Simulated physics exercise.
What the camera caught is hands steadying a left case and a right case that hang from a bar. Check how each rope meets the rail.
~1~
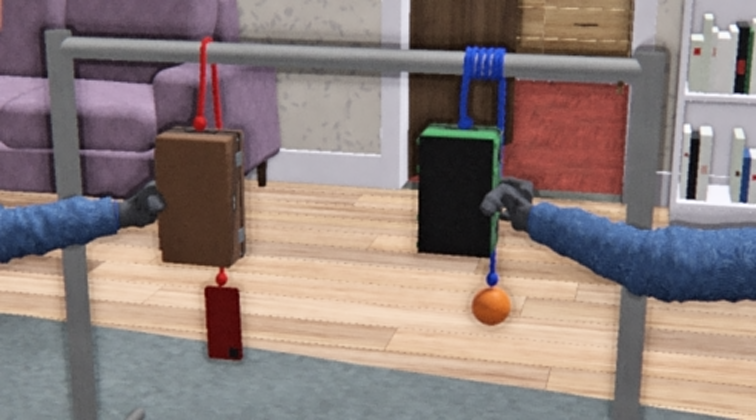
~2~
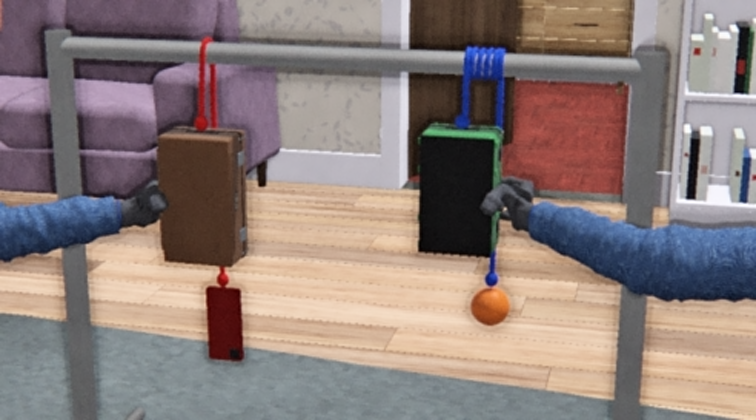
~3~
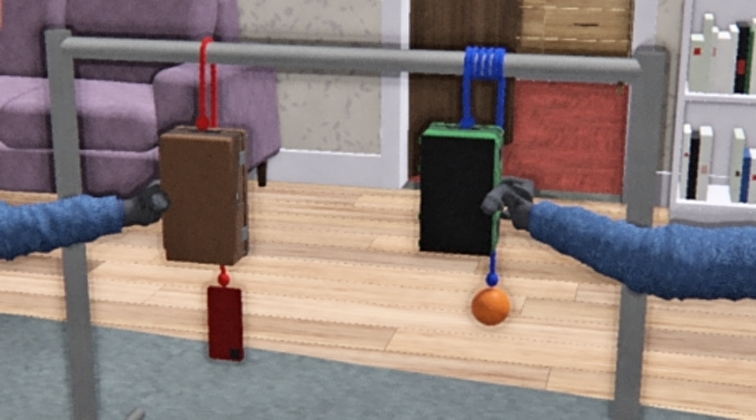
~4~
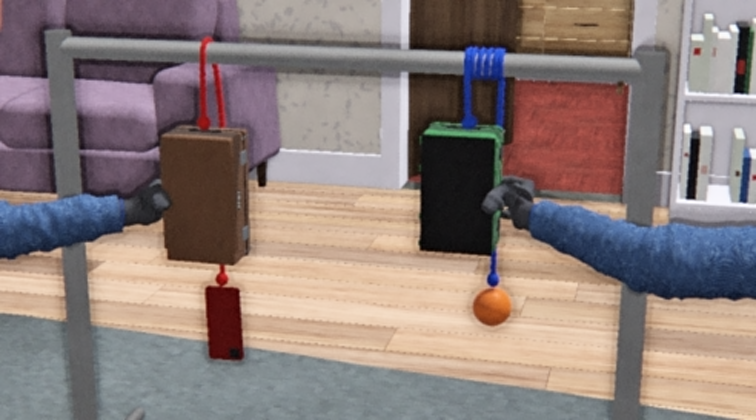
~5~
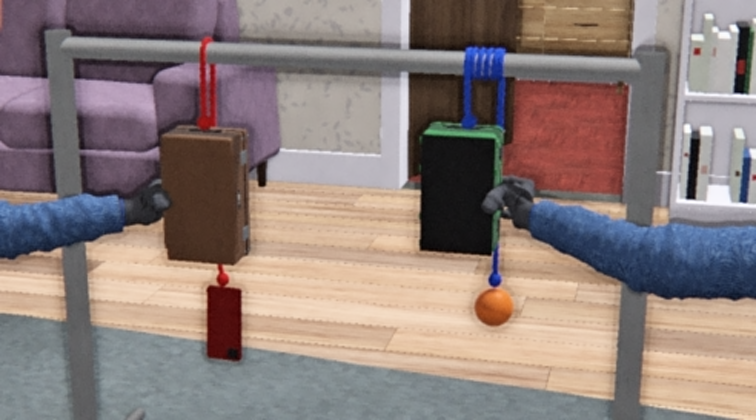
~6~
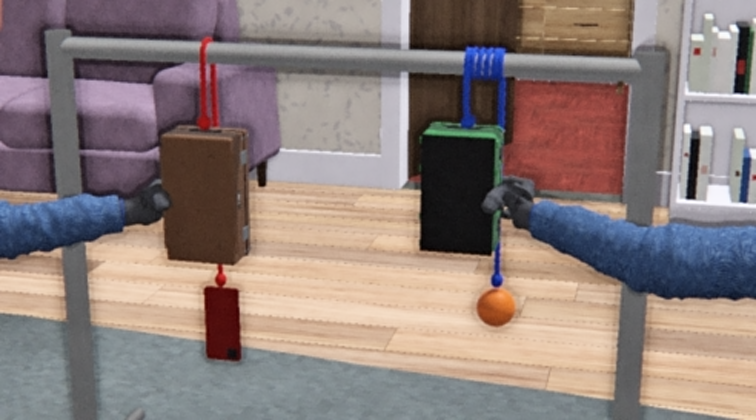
Brown case on a red rope and black-and-green case on a coiled blue rope hanging nearly still, gloved hands steadying them.
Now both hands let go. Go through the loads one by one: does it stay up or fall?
Result: Most likely the left case will go down once released; most likely the right case will stay aloft once released.
Then, 0.48 s on from there, left case on the floor; right case off the floor near (465, 192).
In the end, left case on the floor; right case off the floor near (466, 192). The left case runs down to the floor and the right case is held.
